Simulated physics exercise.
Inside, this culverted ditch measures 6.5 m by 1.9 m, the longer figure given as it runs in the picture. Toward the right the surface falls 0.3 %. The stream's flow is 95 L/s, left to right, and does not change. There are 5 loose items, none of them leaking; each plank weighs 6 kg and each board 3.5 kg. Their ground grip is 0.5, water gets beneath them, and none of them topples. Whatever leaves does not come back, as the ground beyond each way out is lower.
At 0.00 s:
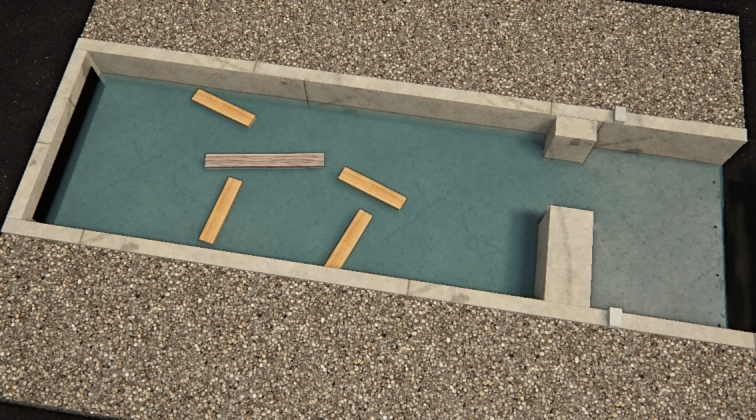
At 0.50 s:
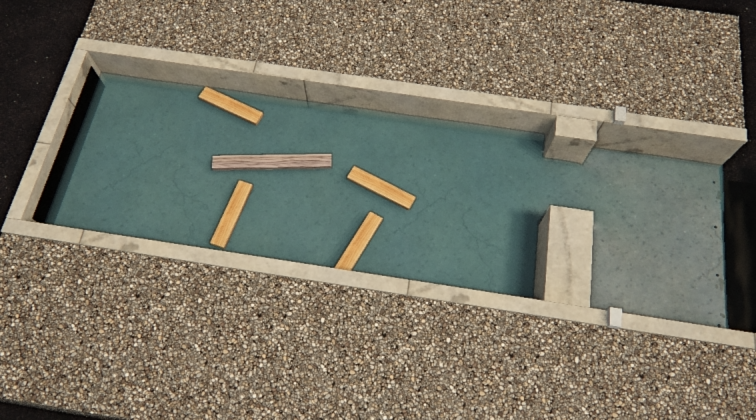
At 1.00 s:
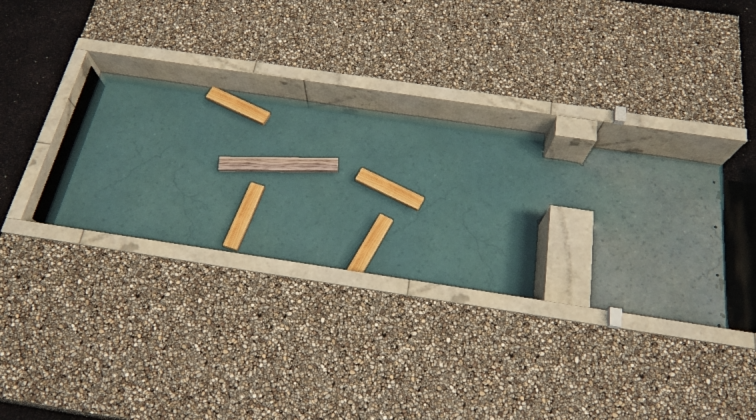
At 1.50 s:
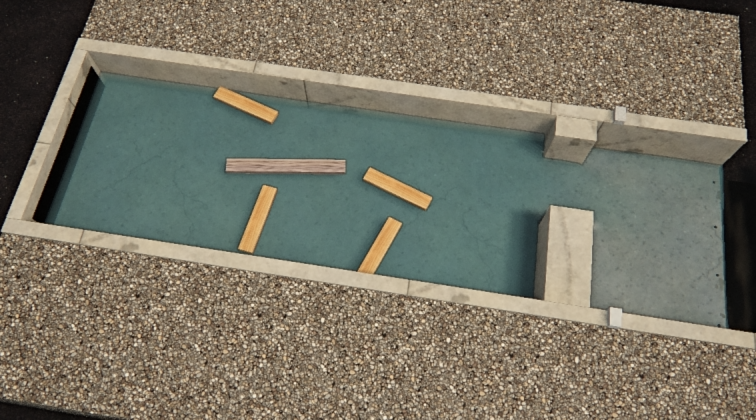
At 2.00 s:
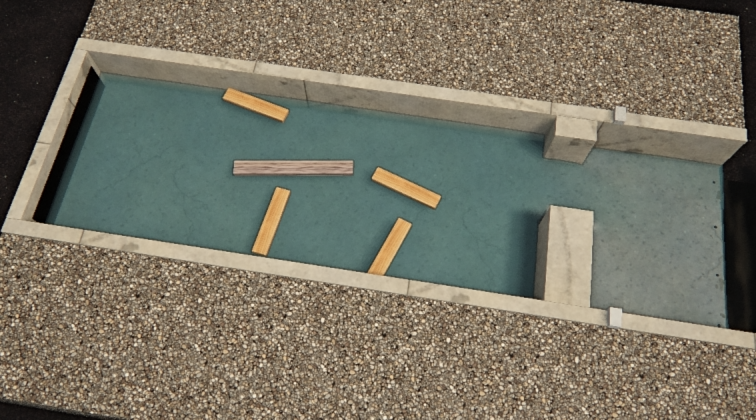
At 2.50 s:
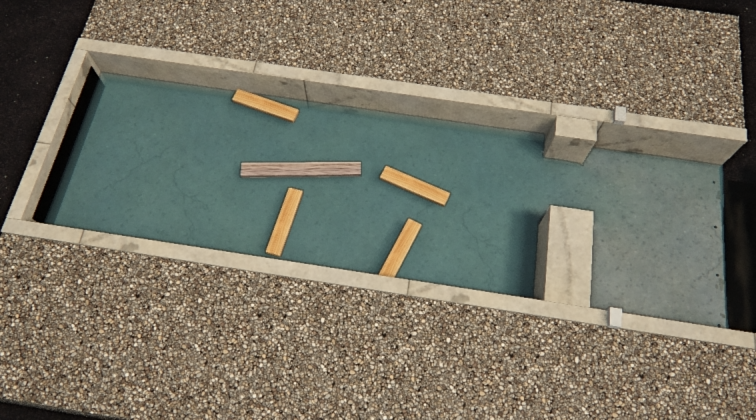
A stone-walled channel of blue-green water carrying five floating wooden boards slowly rightward, four orange-yellow and one greyish-brown.
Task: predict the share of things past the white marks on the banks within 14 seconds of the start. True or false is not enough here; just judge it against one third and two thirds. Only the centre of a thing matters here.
It lies at or above the upper mark.
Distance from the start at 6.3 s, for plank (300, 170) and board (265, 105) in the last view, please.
Answer, in order asked: 100 cm, 120 cm.
After 3.5 s 0 of 5 are over the mark; 5 afloat.
After 6.3 s 0 of 5 are over the mark; 5 afloat.
After 10.0 s 2 of 5 are over the mark; 3 afloat.
After 14.0 s 4 of 5 are over the mark; 1 afloat.
